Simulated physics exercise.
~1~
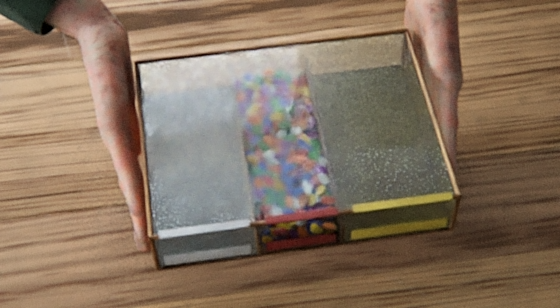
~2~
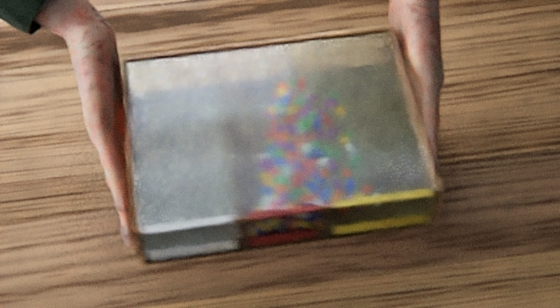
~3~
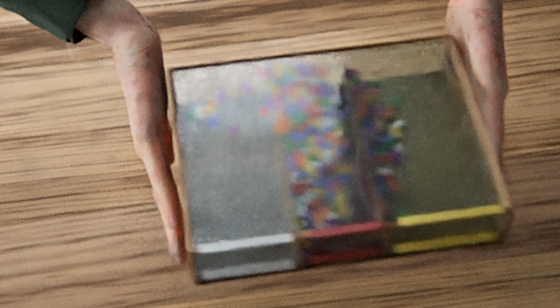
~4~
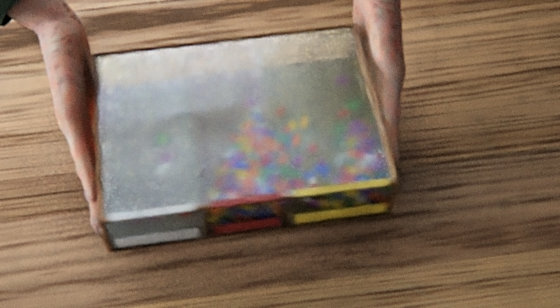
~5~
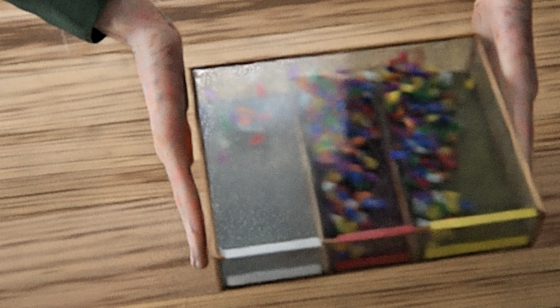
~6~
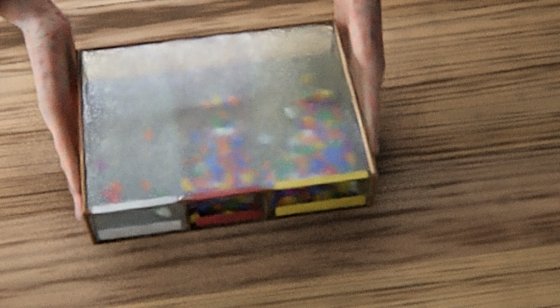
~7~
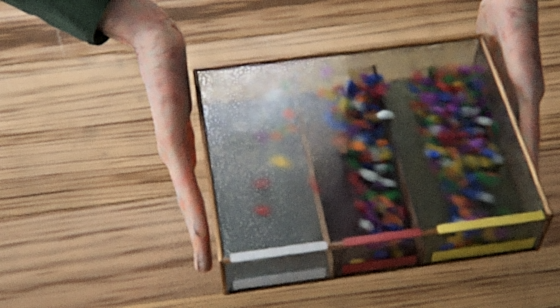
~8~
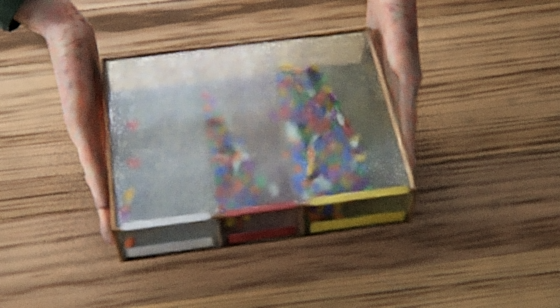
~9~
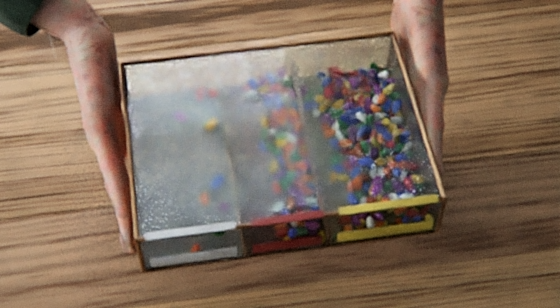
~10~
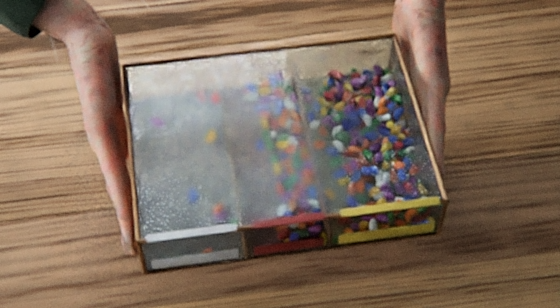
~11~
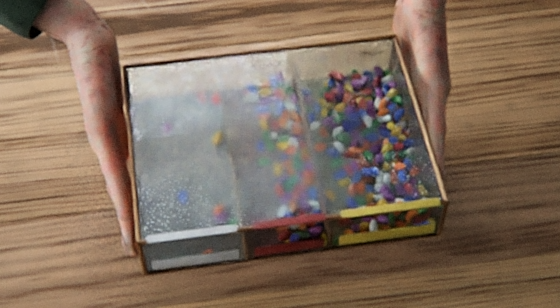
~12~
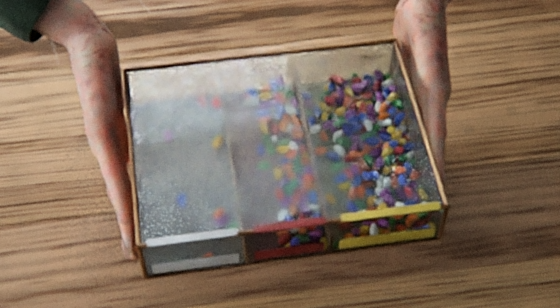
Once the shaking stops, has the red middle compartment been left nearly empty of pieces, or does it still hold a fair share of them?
The red compartment still holds a fair share of the pieces. The yellow one on the right holds a good share too, while the white one on the left has hardly any.
A shallow box with a clear lid is held at both sides by a pair of hands over a wooden table, seen from above. Its three compartments are marked white on the left, red in the middle and yellow on the right, and many small colourful pieces start in the middle one. The hands shake the box left and right in wide swings, and the pieces scatter and spill over into the yellow side, with a few reaching the white. The swings die away and the box steadies. Most pieces end up in the yellow compartment, some remain in the red, and very few are in the white.
